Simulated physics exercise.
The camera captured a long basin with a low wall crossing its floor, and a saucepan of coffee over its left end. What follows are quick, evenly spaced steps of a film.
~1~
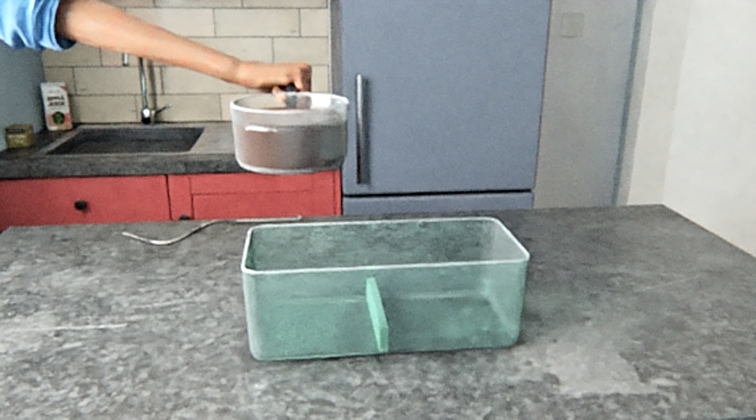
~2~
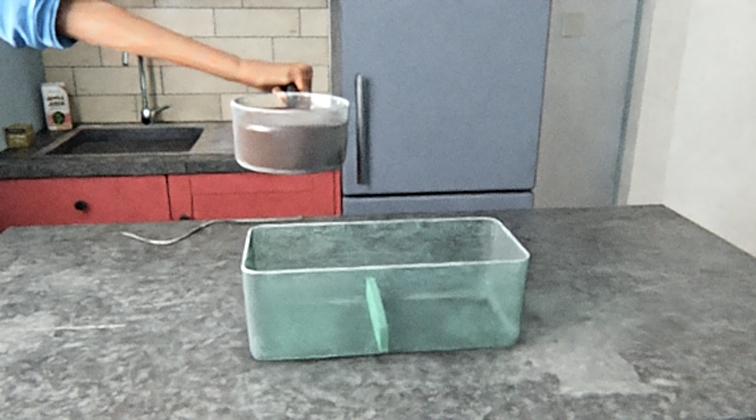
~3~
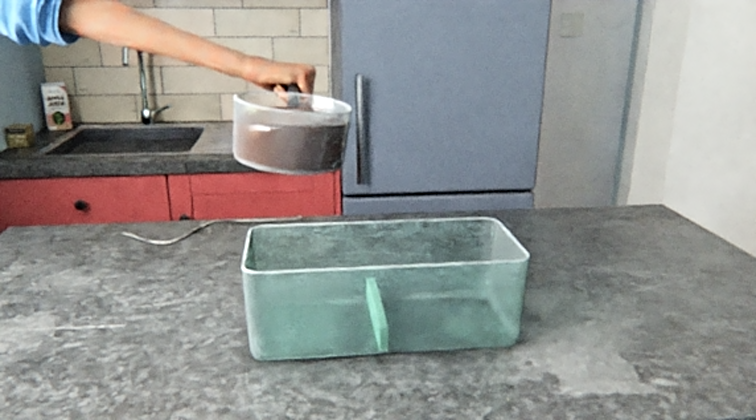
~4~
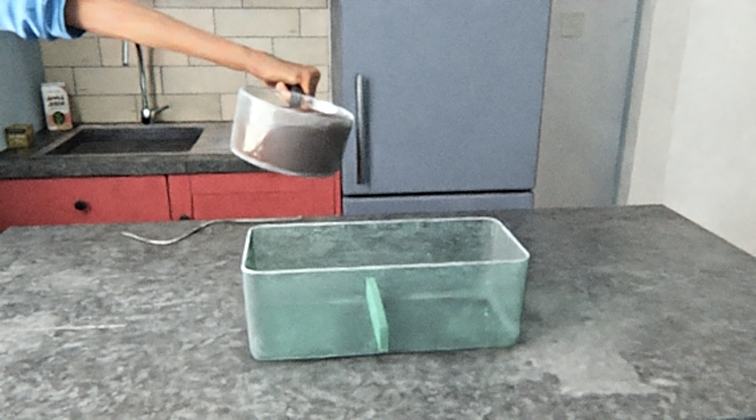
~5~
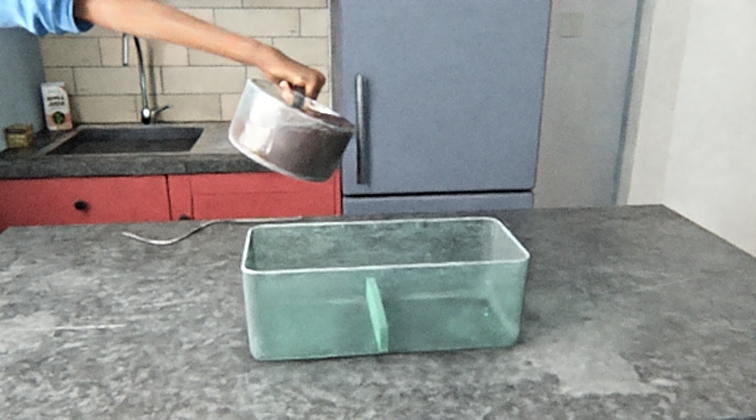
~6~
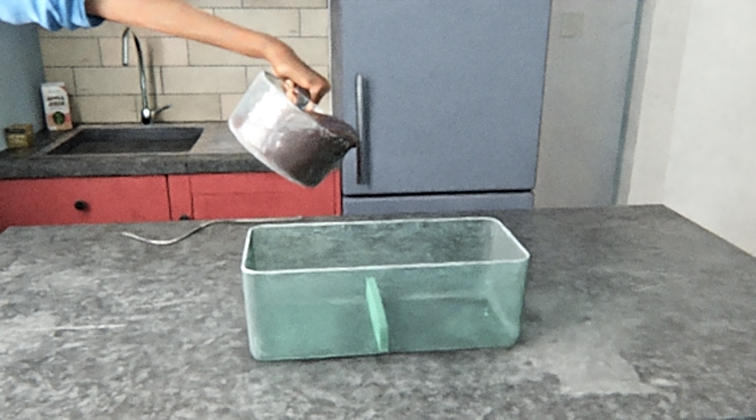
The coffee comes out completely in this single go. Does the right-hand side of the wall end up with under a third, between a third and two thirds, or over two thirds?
Middle of three bands.
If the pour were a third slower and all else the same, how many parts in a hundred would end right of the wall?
Around 65 per cent ends up there.
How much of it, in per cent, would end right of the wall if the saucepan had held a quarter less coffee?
Estimate: Around 50 per cent.
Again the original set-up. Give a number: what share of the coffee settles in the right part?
Close to 55 in a hundred.
A moment on, the saucepan is tipped right over and 16 per cent is still to pour, 4 is left of the wall and 34 right of it.
Next, the saucepan is tipped right over and 2 per cent is still to pour, 34 is left of the wall and 59 right of it.
Then the saucepan is tipped right over and 0 per cent is still to pour, 40 is left of the wall and 57 right of it.
Later the saucepan is tipped right over and 0 per cent is still to pour, 40 is left of the wall and 57 right of it.
At rest 40 per cent lies left of the wall, 57 right of it and 2 outside.
